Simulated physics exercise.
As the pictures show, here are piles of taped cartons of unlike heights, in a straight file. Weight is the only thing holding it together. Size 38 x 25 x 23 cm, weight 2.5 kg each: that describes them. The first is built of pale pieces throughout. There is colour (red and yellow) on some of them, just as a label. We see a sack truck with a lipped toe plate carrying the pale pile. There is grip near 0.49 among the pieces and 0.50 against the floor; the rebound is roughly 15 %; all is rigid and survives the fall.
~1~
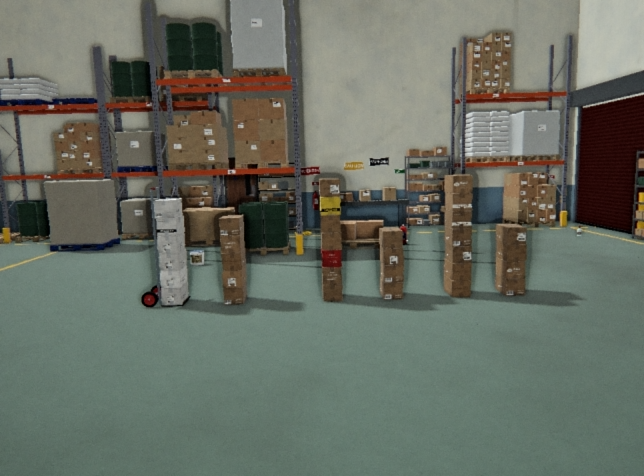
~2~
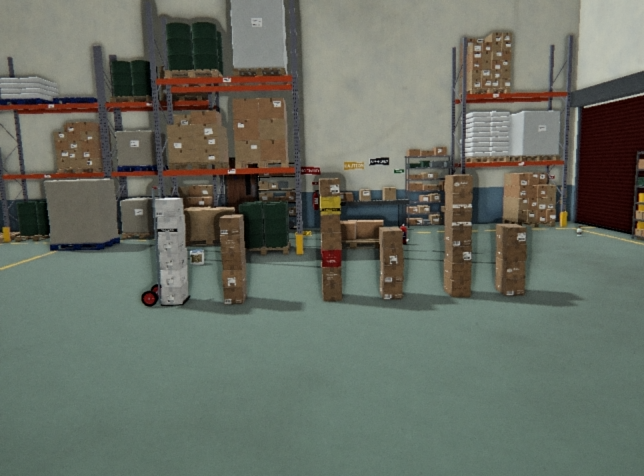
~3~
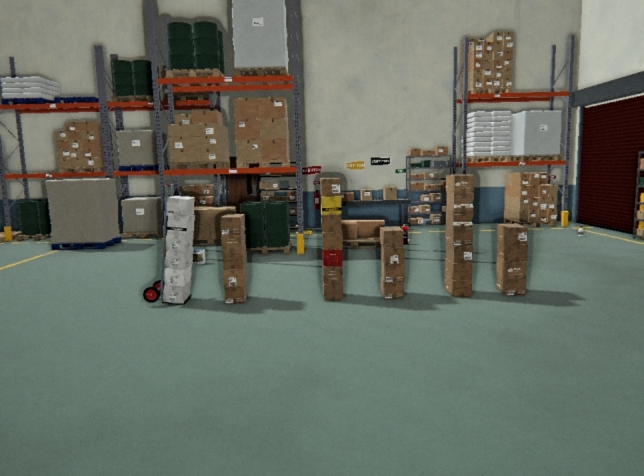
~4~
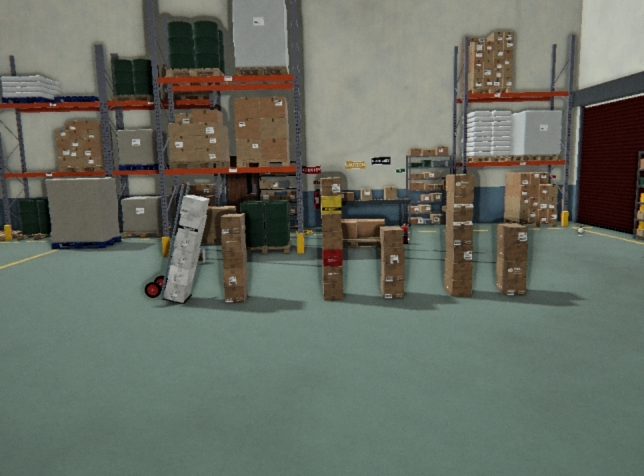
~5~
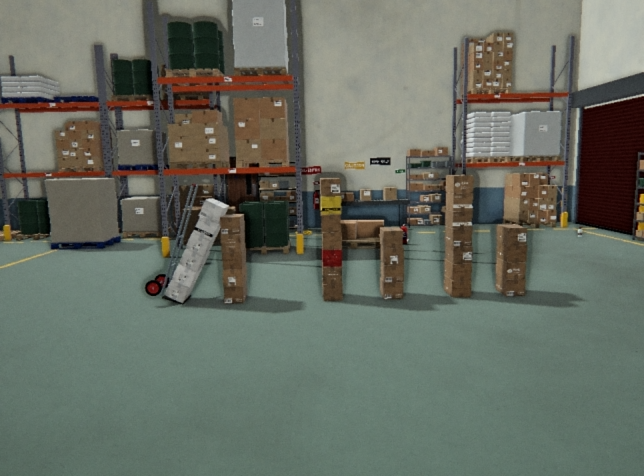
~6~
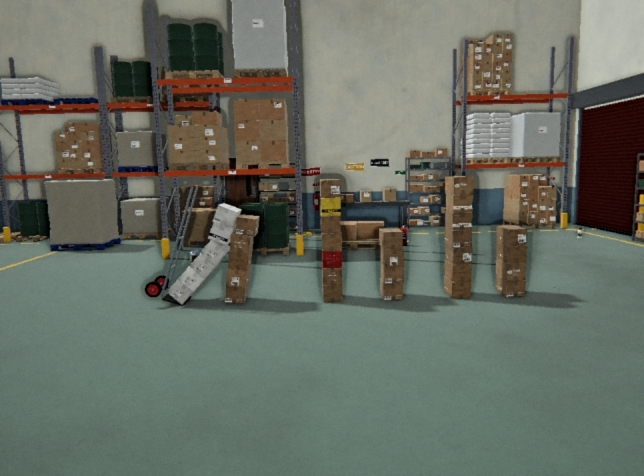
A warehouse with a green floor and loaded orange racks is seen from the front by a still camera. A sack truck with red wheels holds a pale stack at the left, beside a row of brown carton piles of unequal height, one with yellow and red pieces. The truck tilts rightward, and its pale stack leans over until it meets the nearest brown pile, which tilts slightly right.
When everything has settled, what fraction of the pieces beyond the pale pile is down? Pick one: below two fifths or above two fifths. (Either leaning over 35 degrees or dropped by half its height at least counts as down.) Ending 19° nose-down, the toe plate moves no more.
Below two fifths.
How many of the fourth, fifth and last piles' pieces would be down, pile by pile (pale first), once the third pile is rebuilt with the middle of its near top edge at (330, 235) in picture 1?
Down by pile: Fourth 3, fifth 0, last 0.
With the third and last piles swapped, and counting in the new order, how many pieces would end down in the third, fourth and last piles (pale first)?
Down tally in the new order: Third = 3, fourth = 3, last = 0.
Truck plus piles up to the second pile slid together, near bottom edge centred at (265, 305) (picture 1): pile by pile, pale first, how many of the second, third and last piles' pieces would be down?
The tally would be second 4, then third 7, then last 3.
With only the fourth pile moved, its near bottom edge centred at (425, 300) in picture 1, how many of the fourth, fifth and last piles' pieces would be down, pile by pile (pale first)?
Fourth 0, fifth 0, last 0 down.
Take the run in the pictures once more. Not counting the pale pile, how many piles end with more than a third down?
Total count: 1.
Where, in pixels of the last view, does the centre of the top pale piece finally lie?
Around (295, 272).
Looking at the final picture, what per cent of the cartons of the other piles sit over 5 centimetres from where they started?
Moved: 40 per cent.
Then, 0.11 s on from the sixth picture, 6 of the pale pile down; none of the 27 other cartons down, 5 disturbed.
Then, 0.53 s on from the sixth picture, 6 of the pale pile down; 4 of the 27 other cartons down; red carton displaced 27 mm.
Then, 0.89 s on from the sixth picture, 6 of the pale pile down; 4 of the 27 other cartons down; red carton displaced 11 cm; yellow carton displaced 9 cm.
Finally, 6 of the pale pile down; 4 of the 27 other cartons down; red carton displaced 10 cm; yellow carton displaced 6 cm. That is 15 per cent. Seen by the last camera, middles, red carton near (339, 257), yellow carton near (335, 206).
